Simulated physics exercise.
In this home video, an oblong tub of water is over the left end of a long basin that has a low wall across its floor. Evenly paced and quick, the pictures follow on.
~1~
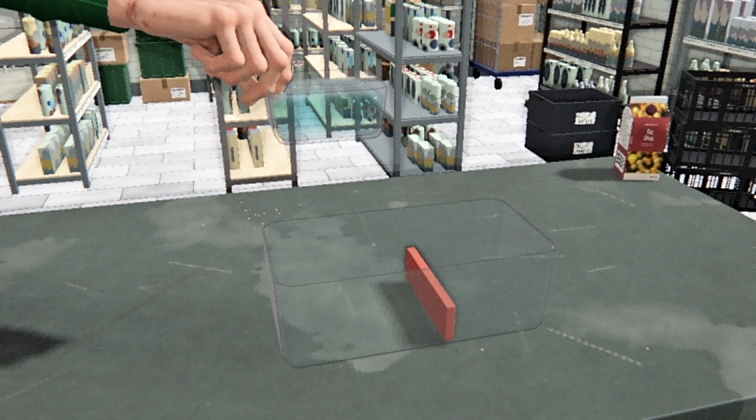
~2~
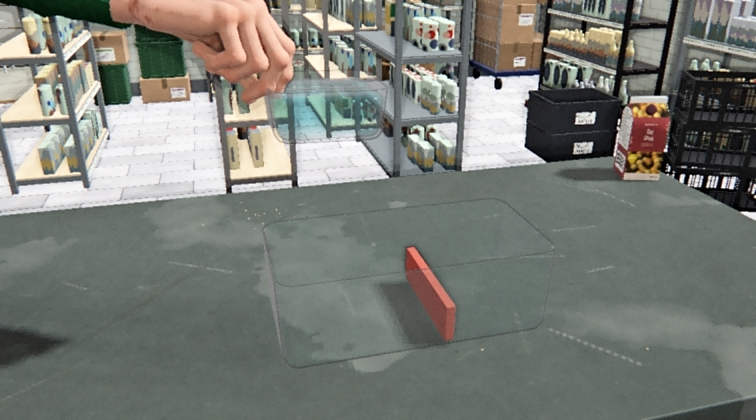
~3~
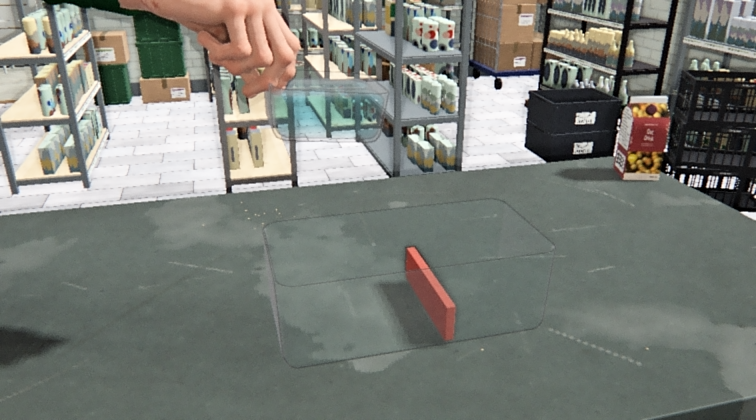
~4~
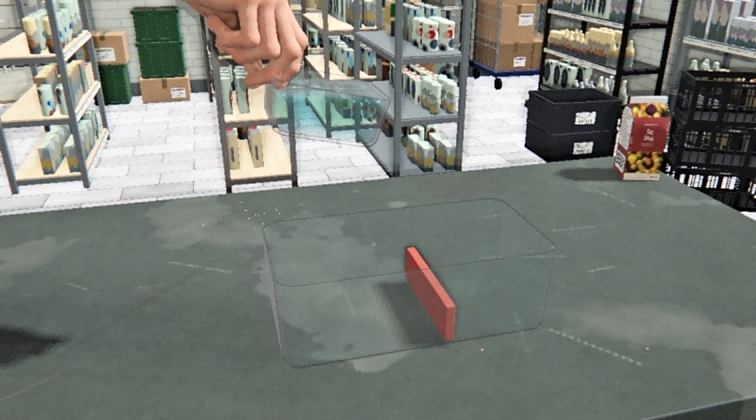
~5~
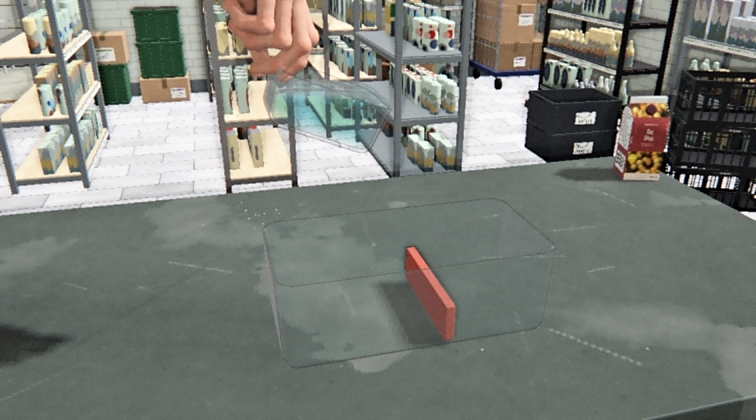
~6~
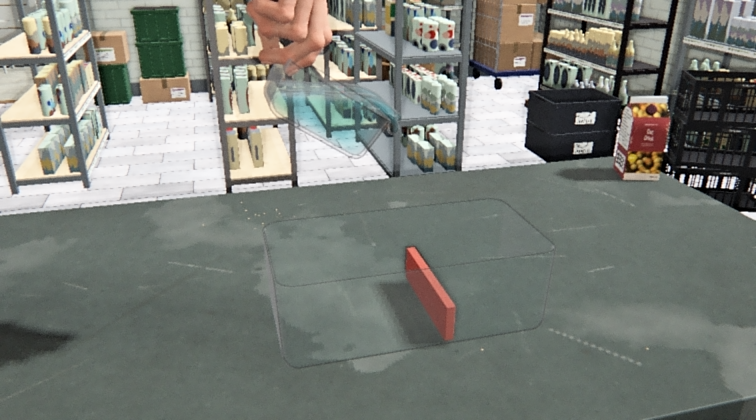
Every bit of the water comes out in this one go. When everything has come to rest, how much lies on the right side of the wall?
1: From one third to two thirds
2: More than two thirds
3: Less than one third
(1) From one third to two thirds.
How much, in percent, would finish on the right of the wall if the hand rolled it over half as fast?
It comes to some 60 per cent.
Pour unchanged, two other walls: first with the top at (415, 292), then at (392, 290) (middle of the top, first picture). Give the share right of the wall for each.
65 % then 80 %.
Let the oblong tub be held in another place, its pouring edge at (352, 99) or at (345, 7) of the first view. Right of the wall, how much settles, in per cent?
It comes to 5 % the first time and 15 % the second.
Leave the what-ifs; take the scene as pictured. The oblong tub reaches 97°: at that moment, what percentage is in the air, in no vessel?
40 %.
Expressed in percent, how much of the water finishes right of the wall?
I'd say close to 45 per cent.
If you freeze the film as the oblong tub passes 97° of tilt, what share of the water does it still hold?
Roughly 10 percent remains at that point.
A moment on, the tilt is 97° and 9 per cent is still to pour, 15 is left of the wall and 35 right of it.
Next, the tilt is 115° and 0 per cent is still to pour, 48 is left of the wall and 47 right of it.
Then the tilt is 115° and 0 per cent is still to pour, 51 is left of the wall and 47 right of it.
Later the tilt is 115° and 0 per cent is still to pour, 51 is left of the wall and 47 right of it.
At rest 51 per cent lies left of the wall, 47 right of it and 2 outside.
